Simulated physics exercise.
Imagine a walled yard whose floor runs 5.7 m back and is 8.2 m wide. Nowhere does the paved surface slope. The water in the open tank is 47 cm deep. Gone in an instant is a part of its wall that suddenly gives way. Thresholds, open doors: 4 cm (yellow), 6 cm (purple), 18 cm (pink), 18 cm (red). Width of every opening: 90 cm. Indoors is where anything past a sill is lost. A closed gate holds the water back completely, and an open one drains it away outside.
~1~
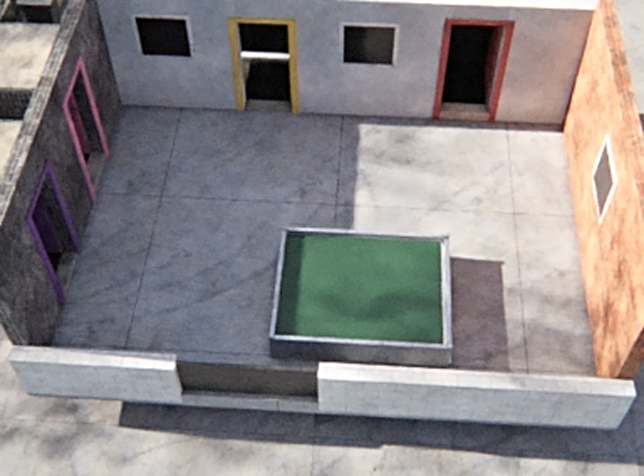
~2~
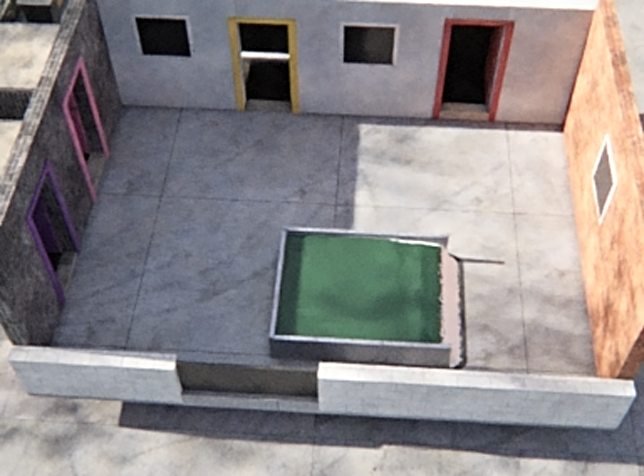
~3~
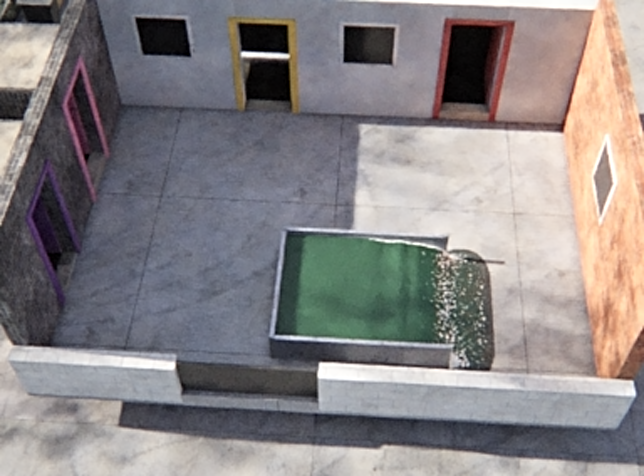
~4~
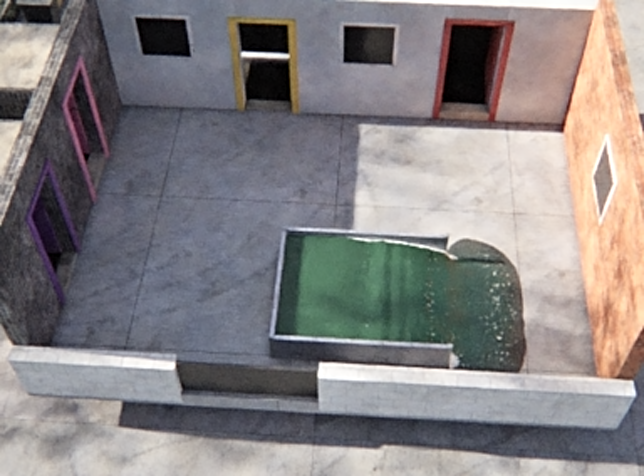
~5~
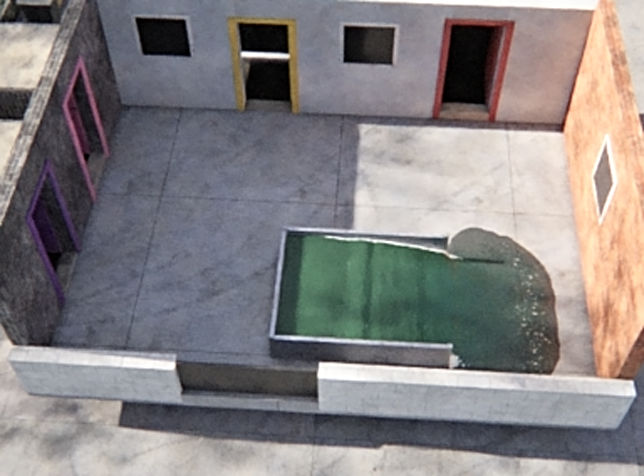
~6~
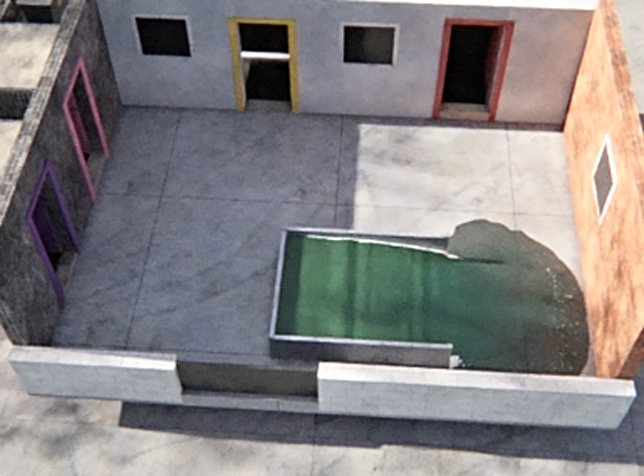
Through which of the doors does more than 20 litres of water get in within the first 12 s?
The yellow door does not let in more than 20 litres; the purple door does not let in more than 20 litres; the pink door does not let in more than 20 litres; the red door does not let in more than 20 litres.
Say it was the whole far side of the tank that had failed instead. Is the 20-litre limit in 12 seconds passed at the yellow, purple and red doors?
Outcomes - yellow: Exceeded, purple: Not exceeded, red: Not exceeded.
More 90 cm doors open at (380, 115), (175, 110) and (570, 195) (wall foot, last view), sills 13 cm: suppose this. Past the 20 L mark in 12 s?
Check each in turn: The first fails, the second fails, the third fails.
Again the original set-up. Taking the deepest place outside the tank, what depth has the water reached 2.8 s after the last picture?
About 26 cm at most.
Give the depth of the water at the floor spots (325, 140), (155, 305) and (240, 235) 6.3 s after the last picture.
Spot one 6 cm, spot two 1 cm, spot three 0 cm.
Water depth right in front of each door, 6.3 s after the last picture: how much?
Readings (cm): Yellow = 4; purple = 4; pink = 0; red = 12.
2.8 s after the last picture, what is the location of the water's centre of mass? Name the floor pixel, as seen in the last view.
Centre: Approx. (483, 289) px.
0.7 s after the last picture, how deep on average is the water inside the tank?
Some 31 cm on average.
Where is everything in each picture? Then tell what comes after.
The open tank at (363, 287) is whole and still, 47 cm deep, in the first picture.
Water pours out at (444, 303) and has run 1.0 m, to (456, 366); typically 8 cm deep outside, 47 cm at the open tank's back, in the second picture.
Water pours out at (443, 304) and has run 1.2 m, to a hidden place; typically 9 cm deep outside, 47 cm at the open tank's back, in the third picture.
The front is at a hidden place, 1.4 m from the gap at (443, 305); 2.5 m2 of floor is under water; 47 cm left at the back of the open tank, in the fourth picture.
Water pours out at (443, 305) and has run 1.8 m, to (549, 365); typically 6 cm deep outside, 47 cm at the open tank's back, in the fifth picture.
Water pours out at (443, 305) and has run 2.2 m, to (581, 356); typically 5 cm deep outside, 47 cm at the open tank's back, in the sixth picture.
Then, 0.7 s after the last picture water covers 20 % of the floor and is deepest (31 cm) near (598, 393); yellow door not reached, purple door not reached, pink door not reached, red door not reached.
Then, 1.5 s after the last picture water covers 20 % of the floor and is deepest (36 cm) near (598, 393); yellow door not reached, purple door not reached, pink door not reached, red door not reached.
Then, 2.8 s after the last picture water covers 30 % of the floor and is deepest (26 cm) near (561, 128); yellow door not reached, purple door not reached, pink door not reached, red door 10 cm at the sill, 0 L in.
Then, 6.3 s after the last picture water covers 75 % of the floor and is deepest (14 cm) near (564, 149); yellow door 4 cm at the sill, 0 L in, purple door 4 cm at the sill, 0 L in, pink door not reached, red door 12 cm at the sill, 0 L in.
Then, 11.3 s after the last picture water covers 95 % of the floor and is deepest (9 cm) near (589, 329); yellow door 3 cm at the sill, 0 L in, purple door 7 cm at the sill, 2 L in, pink door 7 cm at the sill, 0 L in, red door 5 cm at the sill, 0 L in.
